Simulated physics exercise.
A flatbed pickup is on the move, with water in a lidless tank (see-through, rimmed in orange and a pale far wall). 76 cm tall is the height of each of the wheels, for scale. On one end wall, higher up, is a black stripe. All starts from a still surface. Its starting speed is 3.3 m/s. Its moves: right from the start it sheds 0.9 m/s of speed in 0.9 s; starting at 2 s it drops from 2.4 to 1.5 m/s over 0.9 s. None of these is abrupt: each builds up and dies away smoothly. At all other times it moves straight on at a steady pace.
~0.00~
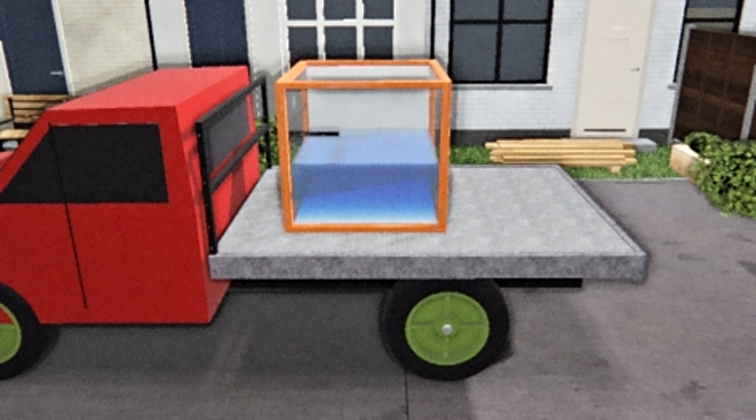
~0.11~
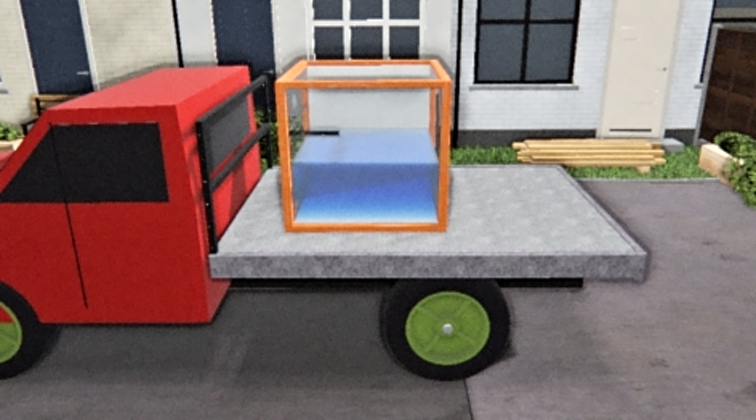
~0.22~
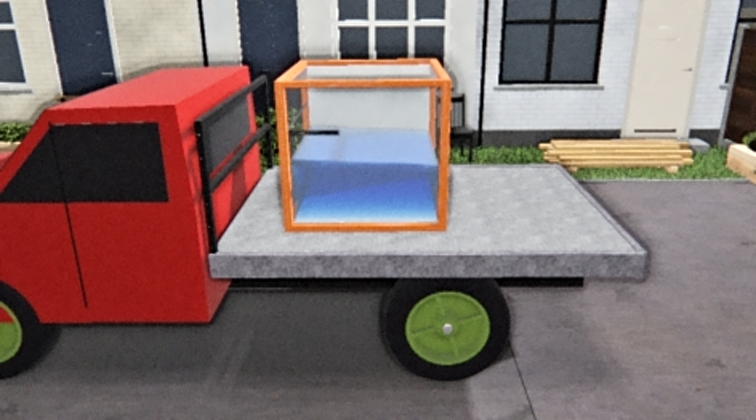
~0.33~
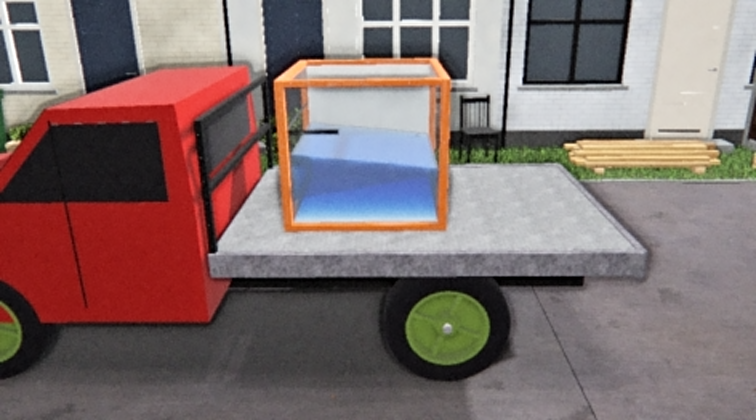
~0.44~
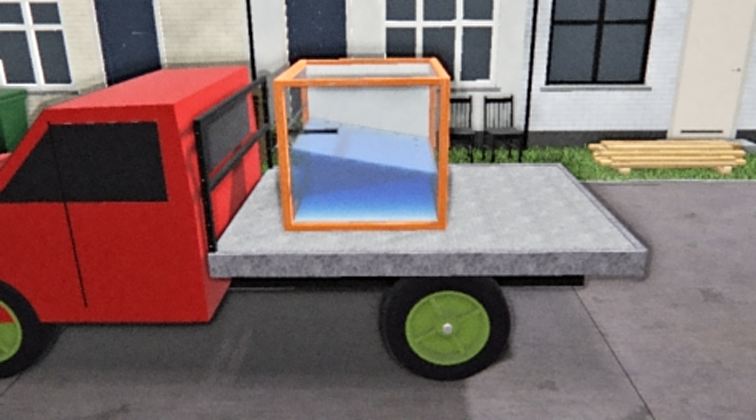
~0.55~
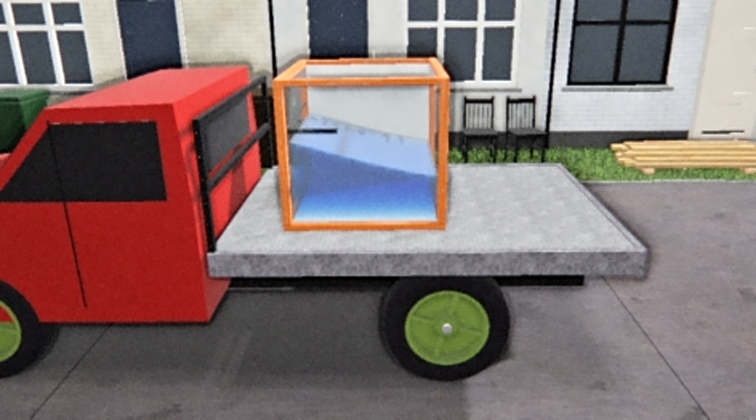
A red flatbed truck carrying an open, orange-edged tank of water rolled left past a row of houses, and the water, level at first, tilted gradually until it stood higher at the cab end.
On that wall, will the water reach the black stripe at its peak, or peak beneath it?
It peaks beneath the stripe.
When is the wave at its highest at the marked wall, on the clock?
Close to the 4.1 s mark.
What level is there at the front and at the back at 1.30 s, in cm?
Front reads 32 centimetres, back reads 50 centimetres.
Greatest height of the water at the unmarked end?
56 cm.
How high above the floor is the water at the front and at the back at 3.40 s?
Level: ~ 32 cm in front; 54 cm behind.
Then, 1.30 s in, the surface is 32 cm up at the front and 51 cm at the back; nothing has left.
Then, 2.30 s in, the surface is 36 cm up at the front and 40 cm at the back; nothing has left.
Then, 3.40 s in, the surface is 31 cm up at the front and 54 cm at the back; nothing has left.
Then, 5.89 s in, the waves are smaller; the highest at the front wall was 53 cm, at 4.05 s, against a line at 58 cm.
